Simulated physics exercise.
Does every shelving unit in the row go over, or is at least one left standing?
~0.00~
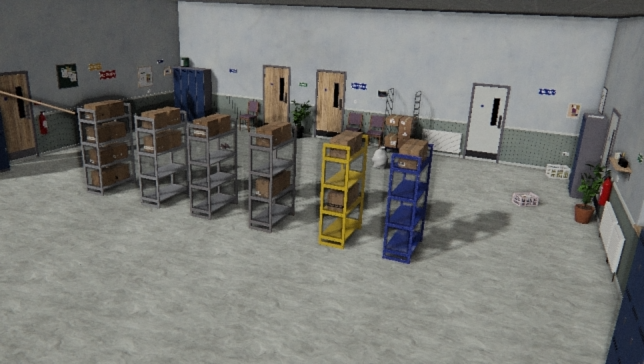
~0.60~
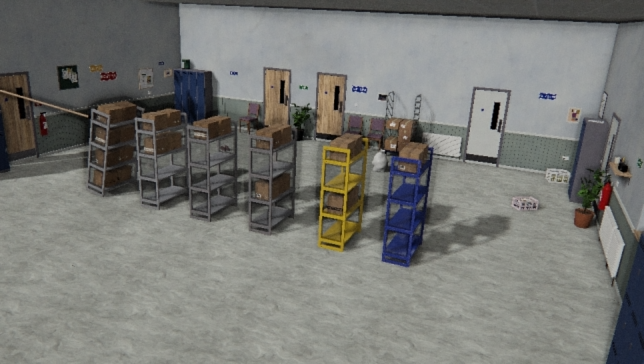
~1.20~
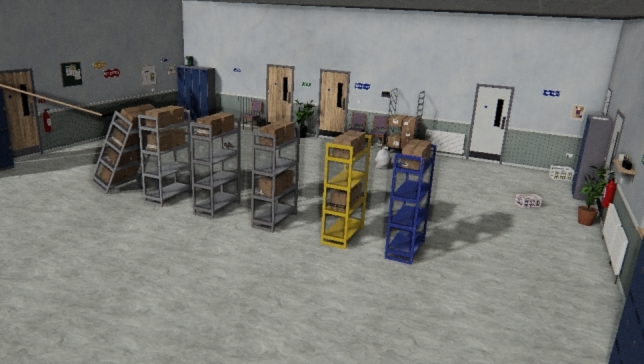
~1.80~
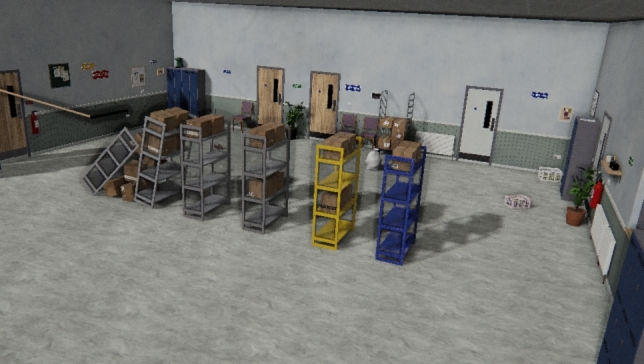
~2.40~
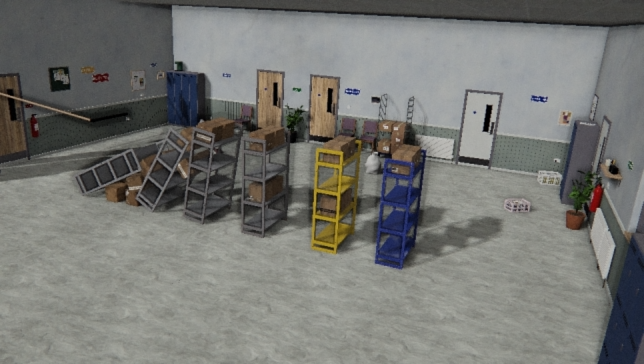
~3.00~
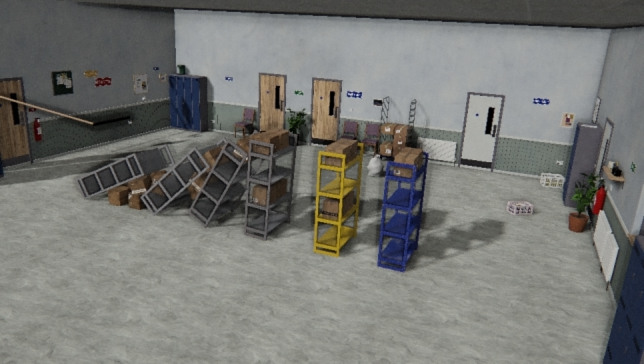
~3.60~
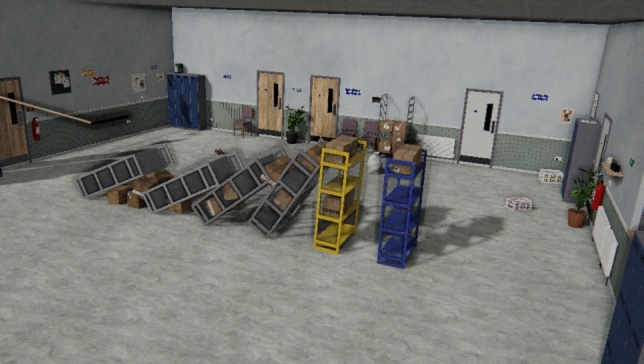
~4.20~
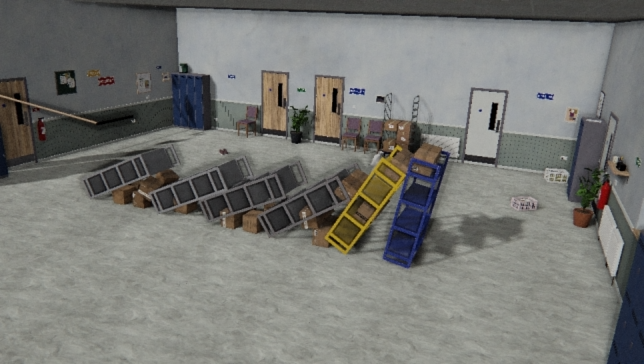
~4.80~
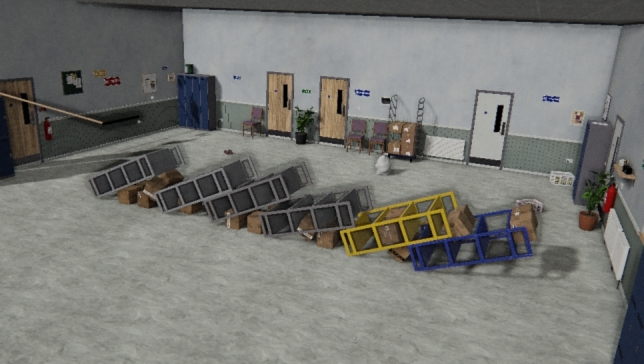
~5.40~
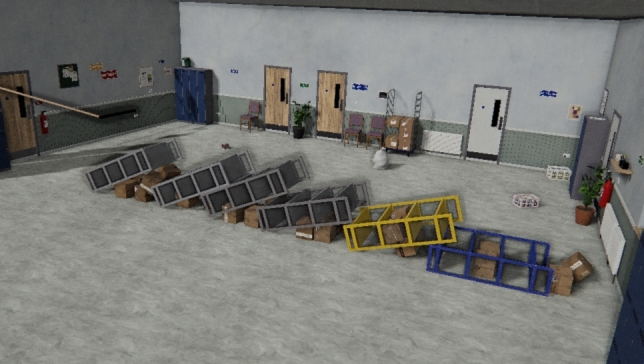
Every one of them goes over. The fall runs through all the grey units and then takes down the yellow and blue ones too.
